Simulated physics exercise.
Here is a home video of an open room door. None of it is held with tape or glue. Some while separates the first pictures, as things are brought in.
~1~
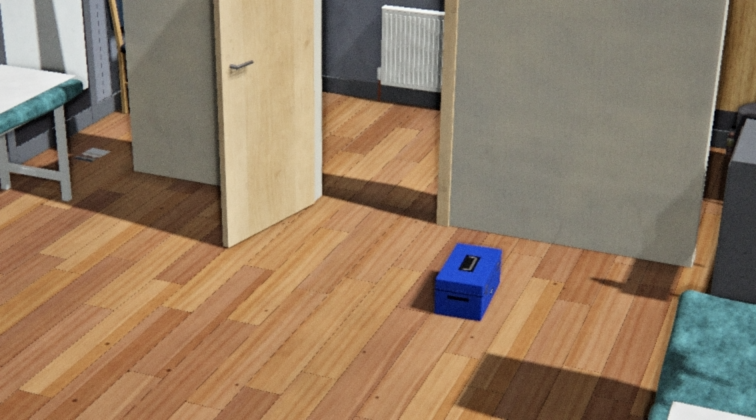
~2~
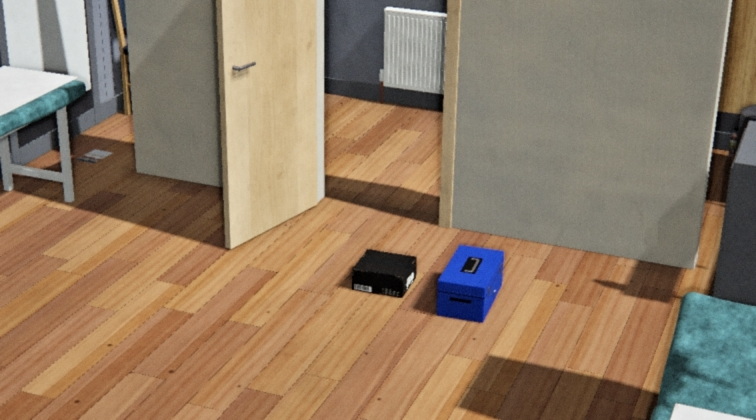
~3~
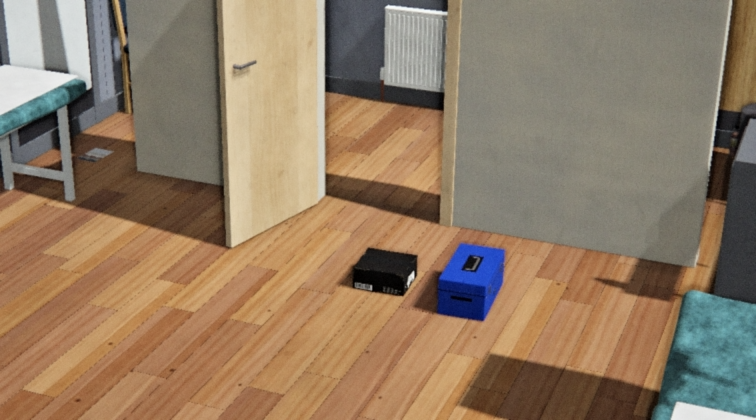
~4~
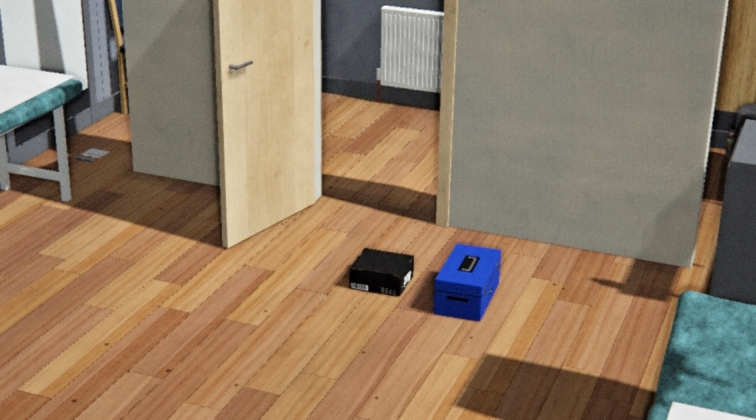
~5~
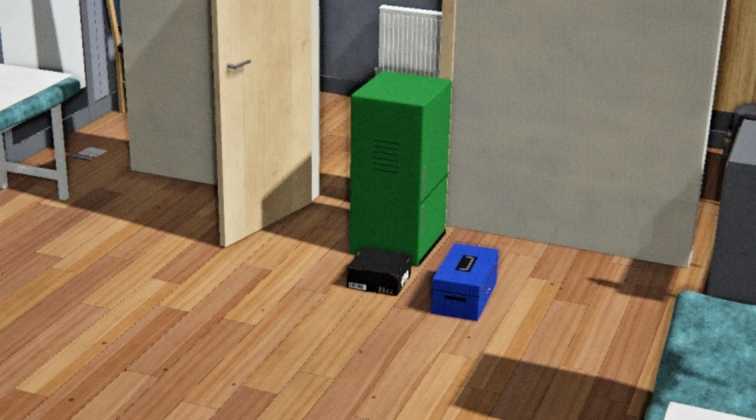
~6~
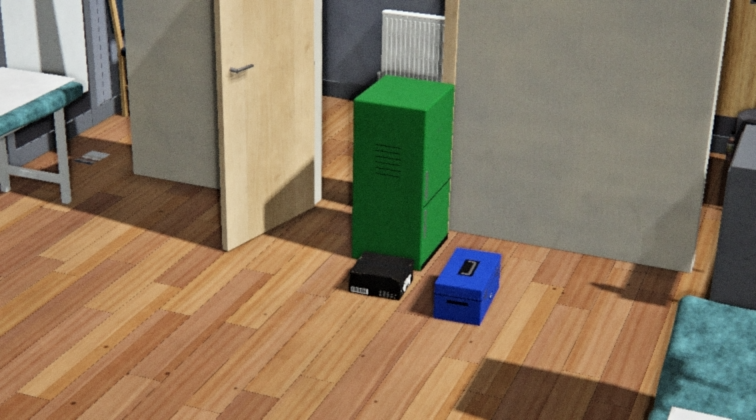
A wide-open door stayed still while a blue toolbox sat on the wooden floor; a black box appeared to its left, then a tall green cabinet appeared behind them, in front of the doorway.
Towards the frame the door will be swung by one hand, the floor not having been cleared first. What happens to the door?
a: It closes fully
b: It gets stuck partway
Answer: B.
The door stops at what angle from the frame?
Angle: About 50°.
Then, 0.50 s later than the last frame, open by 92°.
Then, 0.70 s later than the last frame, open by 82°.
Then, 0.90 s later than the last frame, open by 69°.
Then, 1.10 s later than the last frame, open by 56°.
When it is over, open by 50°; all 3 as before. End places, in pixels of the last picture, green appliance near (403, 172).
